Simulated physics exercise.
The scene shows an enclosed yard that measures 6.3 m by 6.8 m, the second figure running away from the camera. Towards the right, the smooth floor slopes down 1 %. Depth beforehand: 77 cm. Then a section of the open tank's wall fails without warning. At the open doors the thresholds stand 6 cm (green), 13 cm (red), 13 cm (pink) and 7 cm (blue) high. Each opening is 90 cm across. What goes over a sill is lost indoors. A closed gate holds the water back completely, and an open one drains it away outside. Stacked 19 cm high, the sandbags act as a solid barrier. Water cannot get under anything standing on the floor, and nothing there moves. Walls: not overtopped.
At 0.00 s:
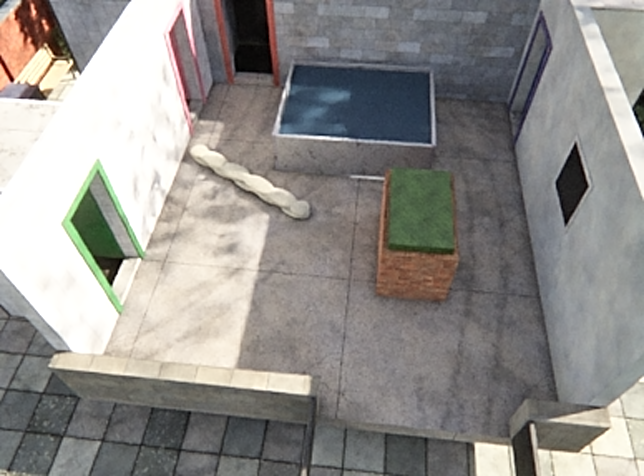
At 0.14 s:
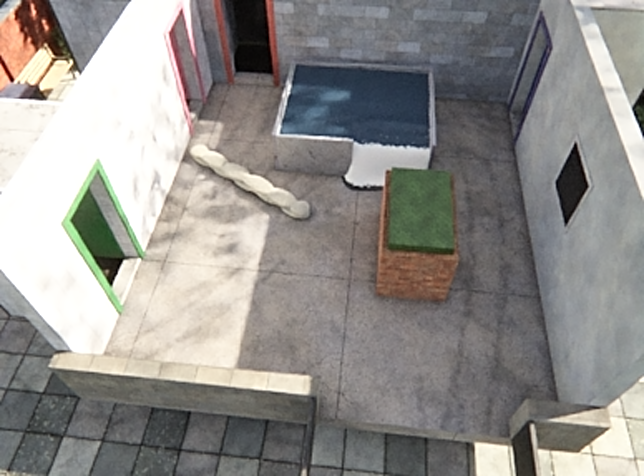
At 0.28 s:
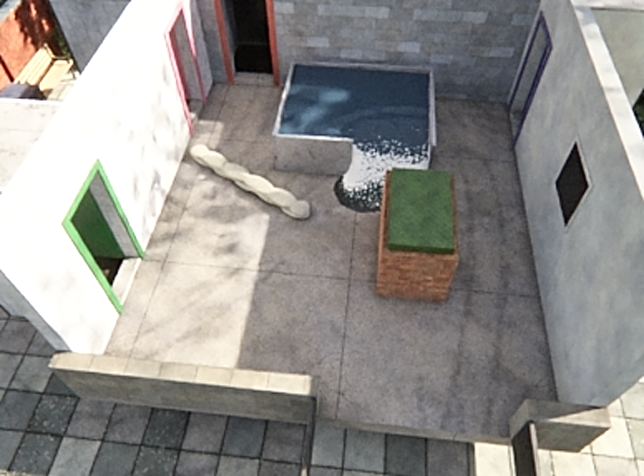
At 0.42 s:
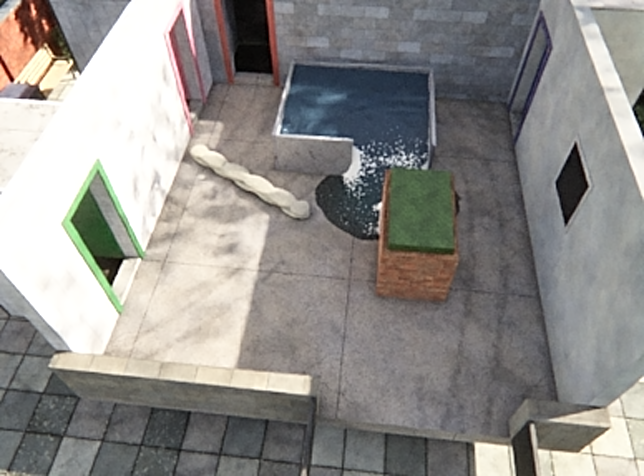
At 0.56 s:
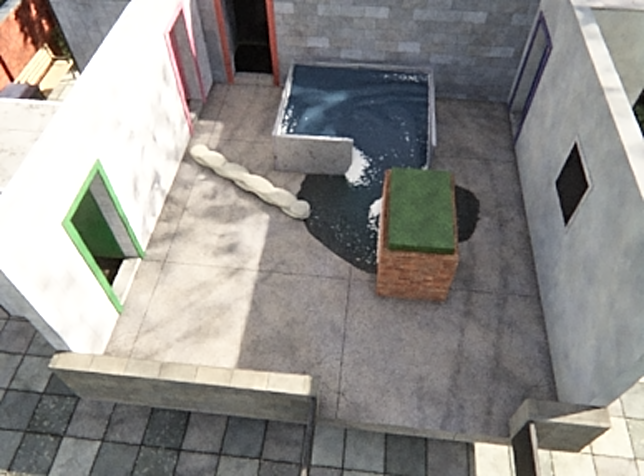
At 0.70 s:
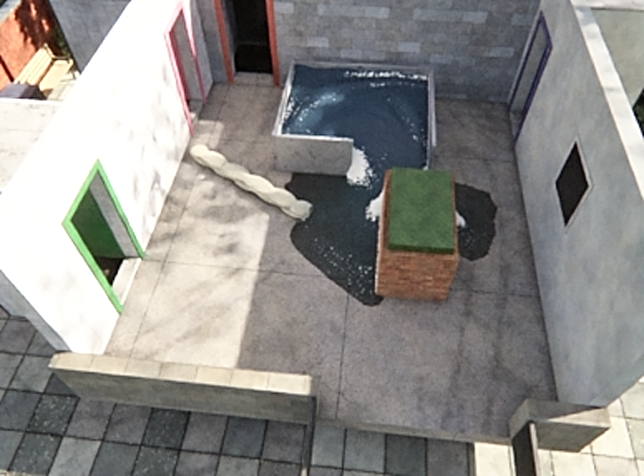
A small walled yard with a speckled grey floor is seen from high above its low front wall by a camera that stays still. A white-edged tank of blue water sits at the back, with pale sandbags to its left, a grass-topped brick block before it, and green, pink, red and purple doorways around. Water pours from the tank's front right, foams against the block and spreads around both sides in a dark pool.
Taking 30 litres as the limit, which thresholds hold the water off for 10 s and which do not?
Result: Green door: Beyond the limit. Red door: Short of the limit. Pink door: Short of the limit. Blue door: Beyond the limit.
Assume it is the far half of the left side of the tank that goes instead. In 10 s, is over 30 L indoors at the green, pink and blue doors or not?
Green falls short; pink exceeds; blue falls short.
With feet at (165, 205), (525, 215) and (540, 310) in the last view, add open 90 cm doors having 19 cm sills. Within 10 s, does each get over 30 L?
So, in the order given, it's shy of the mark, then beyond the mark, then shy of the mark.
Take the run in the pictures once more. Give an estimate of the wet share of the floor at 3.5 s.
Around 75 per cent.
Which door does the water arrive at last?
Answer: The red door.
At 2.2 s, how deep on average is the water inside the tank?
It averages close to 44 cm.
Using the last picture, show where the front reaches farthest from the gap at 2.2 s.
That would be close to (108, 375).
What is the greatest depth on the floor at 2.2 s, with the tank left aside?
Max depth: About 52 centimetres.
After 1.4 s water covers 30 % of the floor and is deepest (65 cm) near (400, 213); green door not reached, red door not reached, pink door not reached, blue door not reached.
After 2.2 s water covers 55 % of the floor and is deepest (52 cm) near (400, 213); green door not reached, red door not reached, pink door not reached, blue door 6 cm at the sill, 0 L in.
After 3.5 s water covers 75 % of the floor and is deepest (35 cm) near (400, 213); green door 17 cm at the sill, 15 L in, red door not reached, pink door not reached, blue door 7 cm at the sill, 0 L in.
After 6.0 s water covers 95 % of the floor and is deepest (22 cm) near (400, 213); green door 10 cm at the sill, 57 L in, red door 3 cm at the sill, 0 L in, pink door 7 cm at the sill, 0 L in, blue door 10 cm at the sill, 17 L in.
After 10.0 s water covers 95 % of the floor and is deepest (16 cm) near (556, 398); green door 7 cm at the sill, 81 L in, red door 5 cm at the sill, 0 L in, pink door 9 cm at the sill, 0 L in, blue door 11 cm at the sill, 67 L in.
